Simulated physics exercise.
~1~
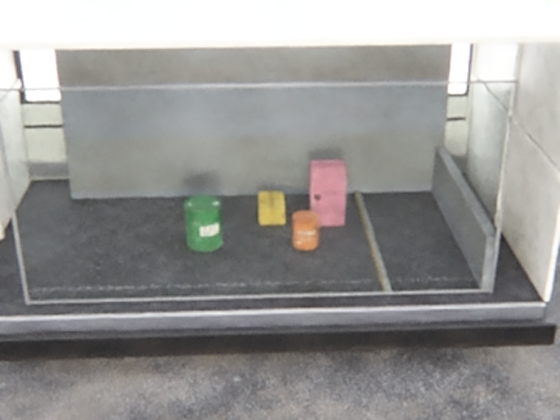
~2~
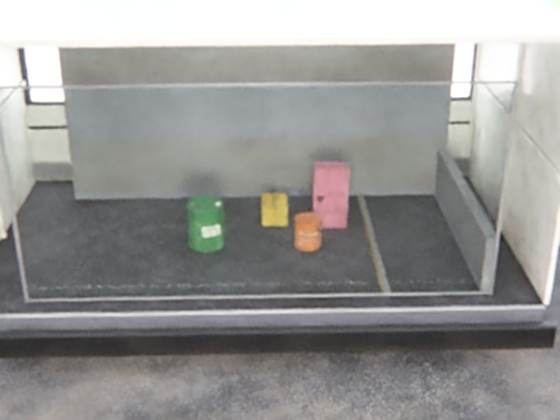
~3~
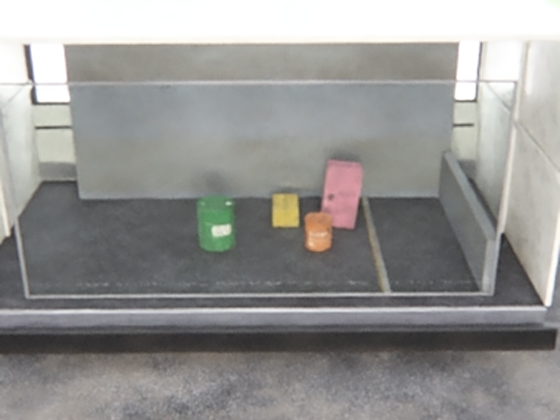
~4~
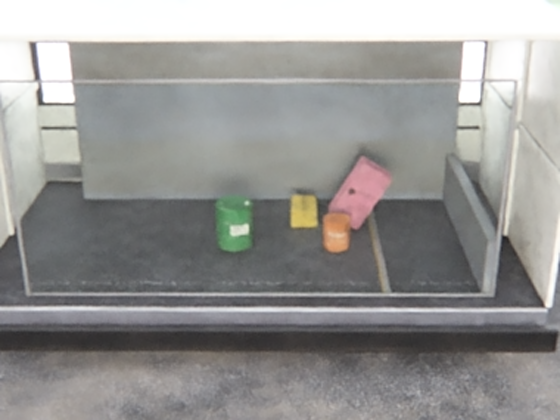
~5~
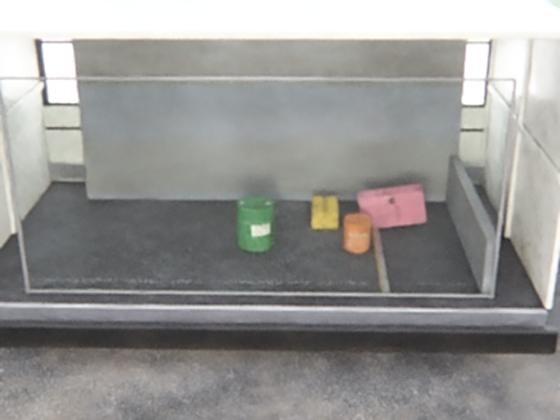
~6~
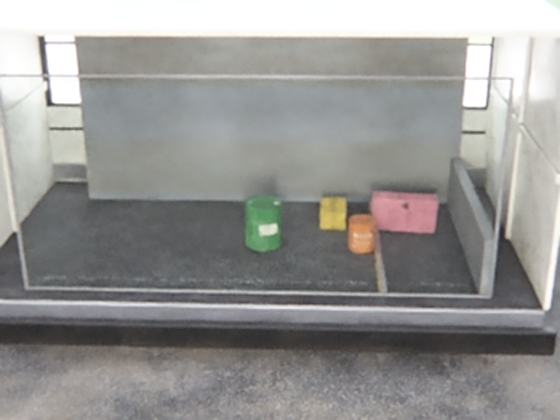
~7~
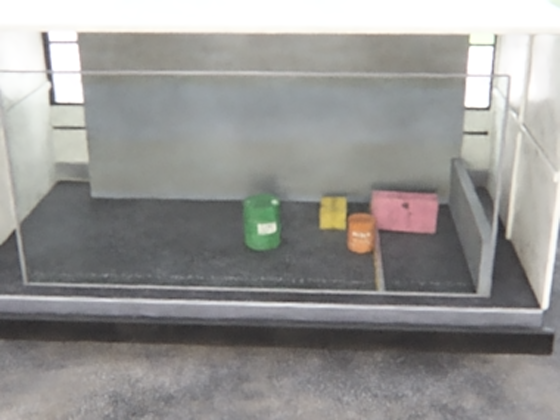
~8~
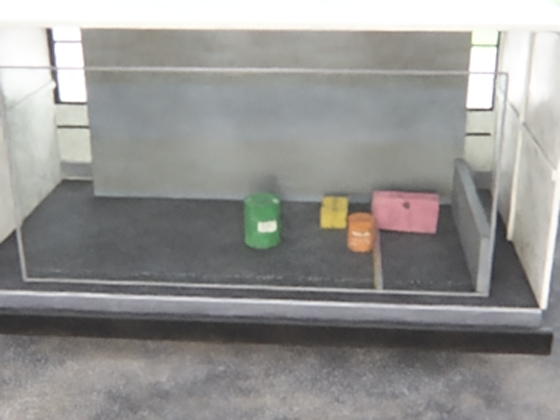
In a grey bay, four objects slide right and the pink box topples across the line.
